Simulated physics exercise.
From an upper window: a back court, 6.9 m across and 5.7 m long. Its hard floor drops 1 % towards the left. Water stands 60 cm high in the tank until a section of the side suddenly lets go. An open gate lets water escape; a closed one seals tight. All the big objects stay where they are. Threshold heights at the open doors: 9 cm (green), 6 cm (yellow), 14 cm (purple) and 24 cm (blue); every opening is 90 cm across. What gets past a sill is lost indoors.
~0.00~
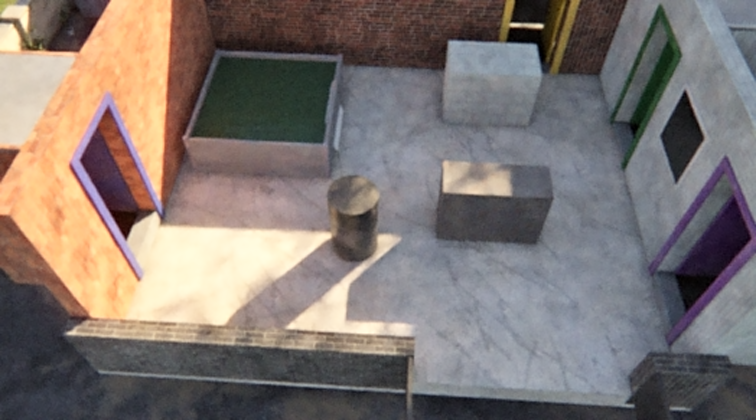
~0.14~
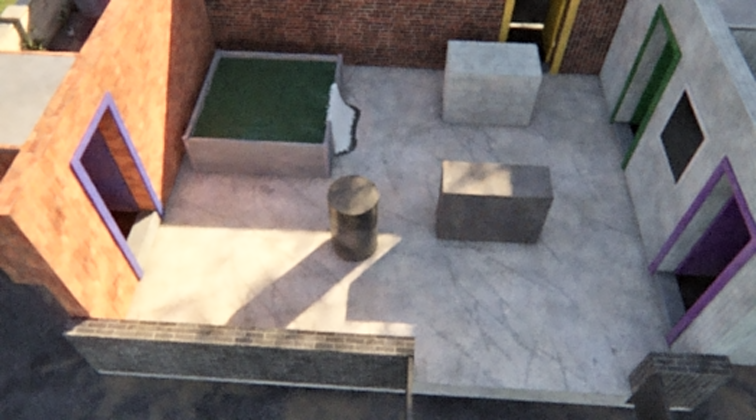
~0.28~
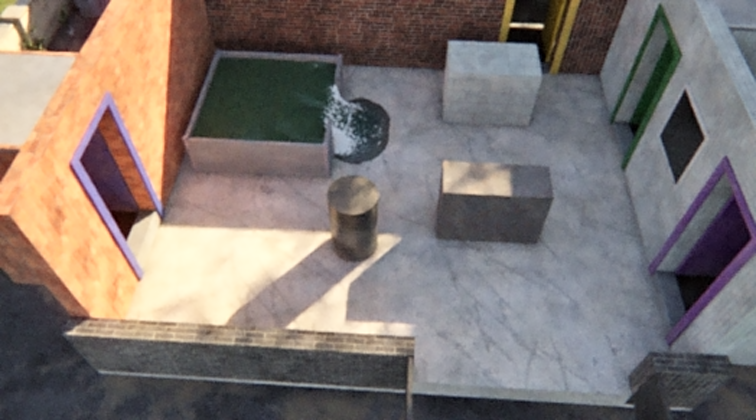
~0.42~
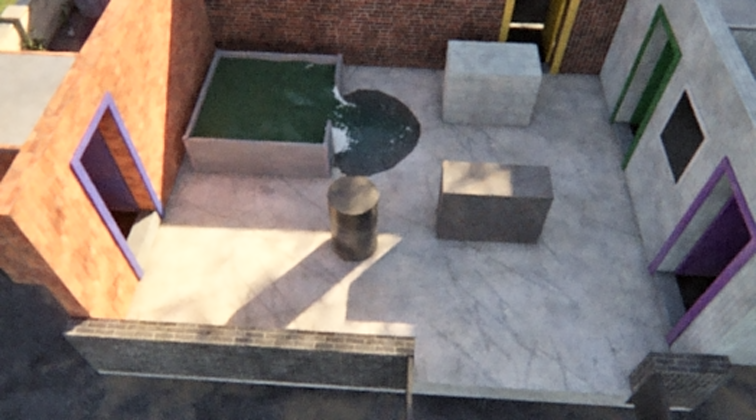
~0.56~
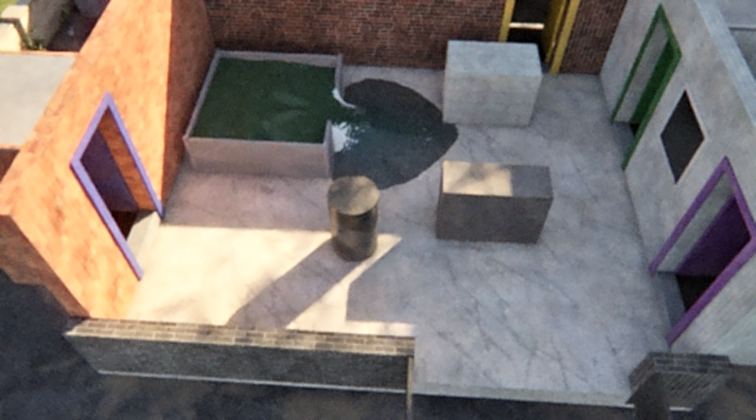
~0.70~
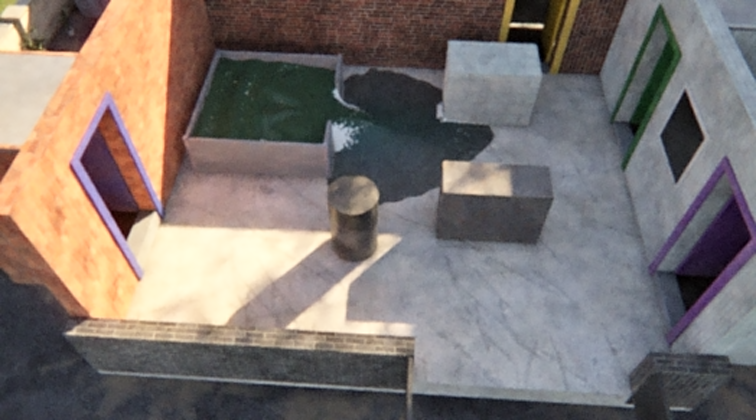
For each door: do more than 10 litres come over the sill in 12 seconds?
The water let in: At the green door it exceeds the limit; at the yellow door it passes the limit; at the purple door it does not reach the limit; at the blue door it does not reach the limit.
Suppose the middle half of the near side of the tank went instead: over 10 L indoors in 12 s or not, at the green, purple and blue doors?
Against that limit: Green under, purple below, blue under.
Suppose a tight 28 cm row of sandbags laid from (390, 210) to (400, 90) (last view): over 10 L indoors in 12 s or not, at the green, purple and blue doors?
Against that limit: Green under, purple below, blue under.
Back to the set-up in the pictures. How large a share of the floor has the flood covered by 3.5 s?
About 55 per cent.
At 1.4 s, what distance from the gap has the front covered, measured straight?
Some 4.6 m out.
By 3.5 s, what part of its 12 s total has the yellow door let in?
About 0 per cent.
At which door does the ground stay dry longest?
It is the blue one.
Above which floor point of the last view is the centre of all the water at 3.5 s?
At about (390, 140).
After 1.4 s water covers 25 % of the floor and is deepest (32 cm) near (348, 131); green door 3 cm at the sill, 0 L in, yellow door not reached, purple door not reached, blue door not reached.
After 2.2 s water covers 40 % of the floor and is deepest (29 cm) near (436, 119); green door 15 cm at the sill, 14 L in, yellow door 4 cm at the sill, 0 L in, purple door not reached, blue door not reached.
After 3.5 s water covers 55 % of the floor and is deepest (22 cm) near (628, 193); green door 16 cm at the sill, 43 L in, yellow door 4 cm at the sill, 0 L in, purple door 6 cm at the sill, 0 L in, blue door not reached.
After 7.0 s water covers 70 % of the floor and is deepest (15 cm) near (660, 377); green door 8 cm at the sill, 59 L in, yellow door 11 cm at the sill, 43 L in, purple door 6 cm at the sill, 0 L in, blue door 2 cm at the sill, 0 L in.
After 12.0 s water covers 95 % of the floor and is deepest (12 cm) near (219, 63); green door 4 cm at the sill, 59 L in, yellow door 6 cm at the sill, 80 L in, purple door 5 cm at the sill, 0 L in, blue door 6 cm at the sill, 0 L in.
